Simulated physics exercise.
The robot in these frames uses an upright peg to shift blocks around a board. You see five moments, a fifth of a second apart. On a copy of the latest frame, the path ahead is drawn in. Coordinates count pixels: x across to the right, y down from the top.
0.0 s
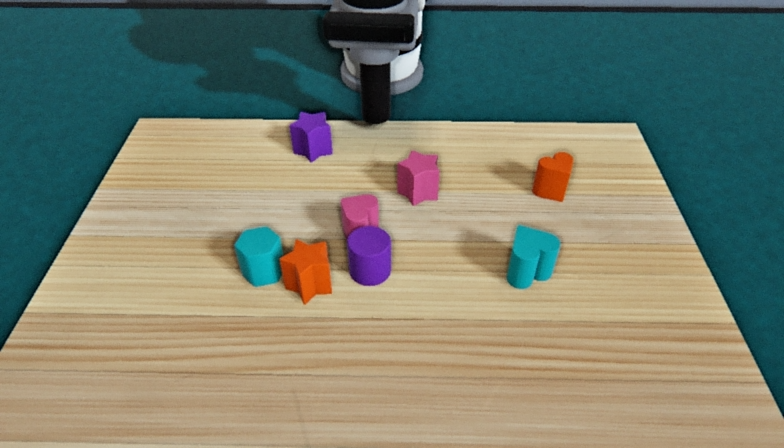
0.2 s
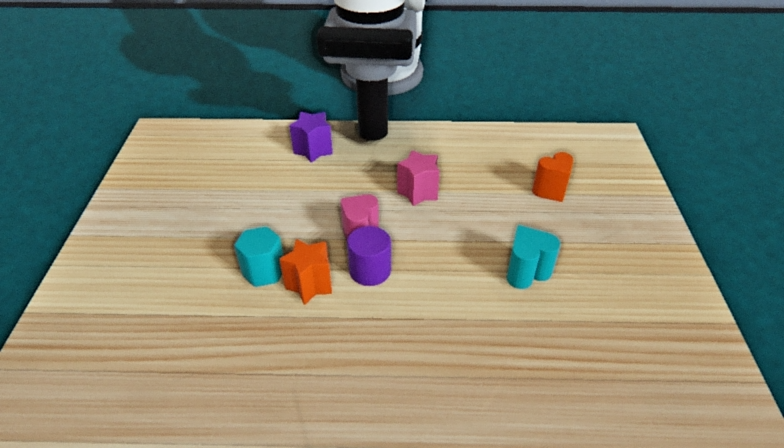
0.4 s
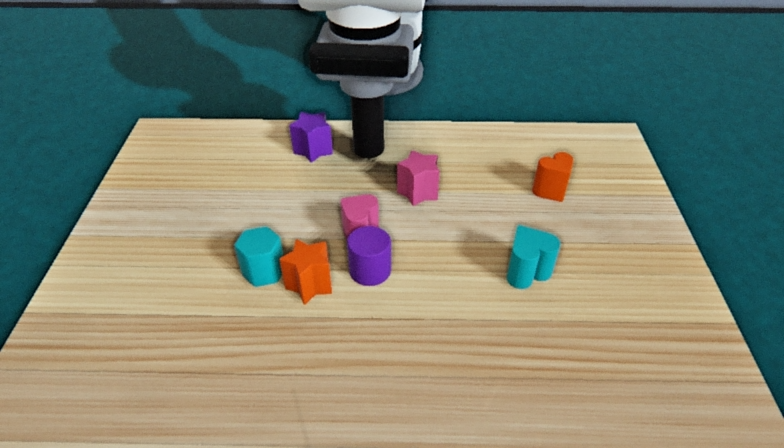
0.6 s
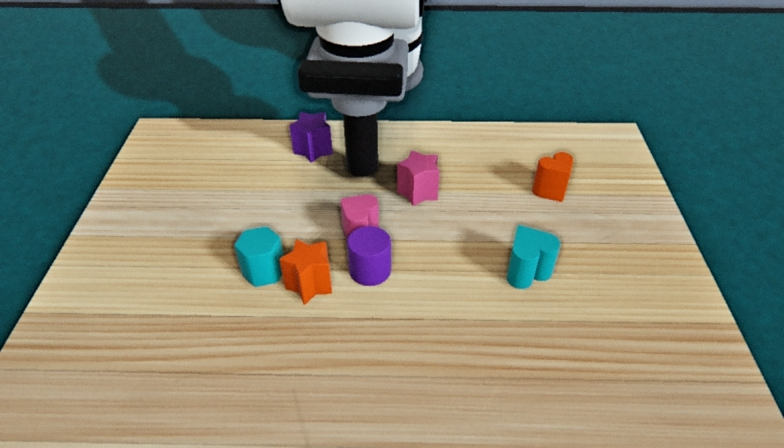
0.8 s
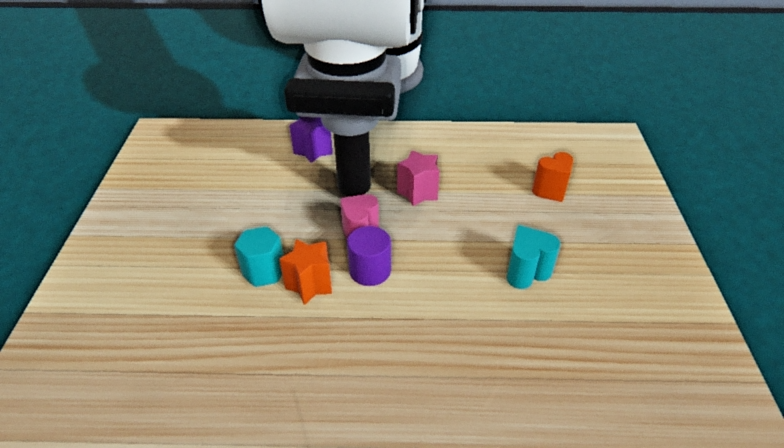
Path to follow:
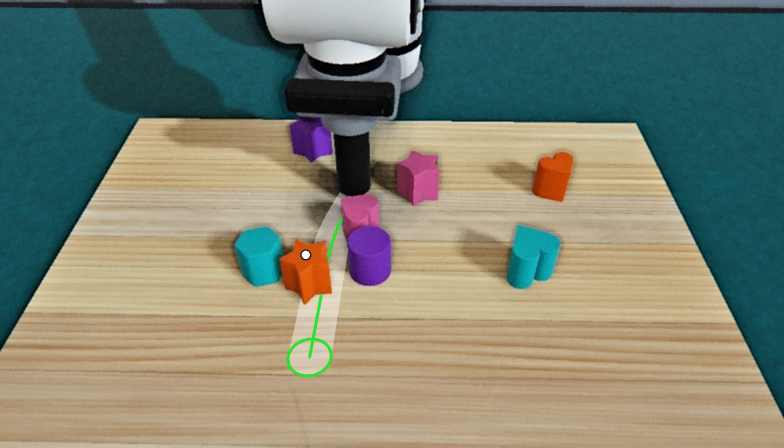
Robot arm moving its black peg slowly forward between purple and pink star-shaped blocks towards a pink heart, the blocks staying still.
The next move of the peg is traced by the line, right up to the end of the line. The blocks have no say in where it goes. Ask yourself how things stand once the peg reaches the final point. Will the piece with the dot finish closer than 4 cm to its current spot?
I believe not.
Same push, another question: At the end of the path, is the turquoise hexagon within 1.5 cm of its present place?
Yes
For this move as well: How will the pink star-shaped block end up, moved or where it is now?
Not moved.
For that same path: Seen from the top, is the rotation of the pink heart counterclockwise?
Yes.
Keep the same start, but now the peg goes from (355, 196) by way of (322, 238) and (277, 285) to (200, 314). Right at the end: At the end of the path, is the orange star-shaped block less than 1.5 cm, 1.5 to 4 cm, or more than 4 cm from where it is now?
From 1.5 to 4 cm.
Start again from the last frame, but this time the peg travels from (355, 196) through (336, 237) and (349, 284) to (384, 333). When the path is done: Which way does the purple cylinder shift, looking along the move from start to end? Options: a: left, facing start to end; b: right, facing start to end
Correct choice: A.
Drawn move, from (355, 196) over (327, 265) to (310, 357); the dot is on the orange star-shaped block.
On the path given first. One third of the way, peg (332, 231); pink heart (362, 218), turned 60° anticlockwise; purple cylinder (375, 245).
Two thirds of the way, peg (320, 284); orange star-shaped block (291, 287), turned 30° clockwise; pink heart (363, 218), turned 65° anticlockwise; purple cylinder (376, 246).
At the end, peg (308, 348); turquoise hexagon still; orange star-shaped block (263, 324), turned 90° clockwise; pink heart (363, 218), turned 65° anticlockwise; purple cylinder (376, 246); pink star-shaped block still.
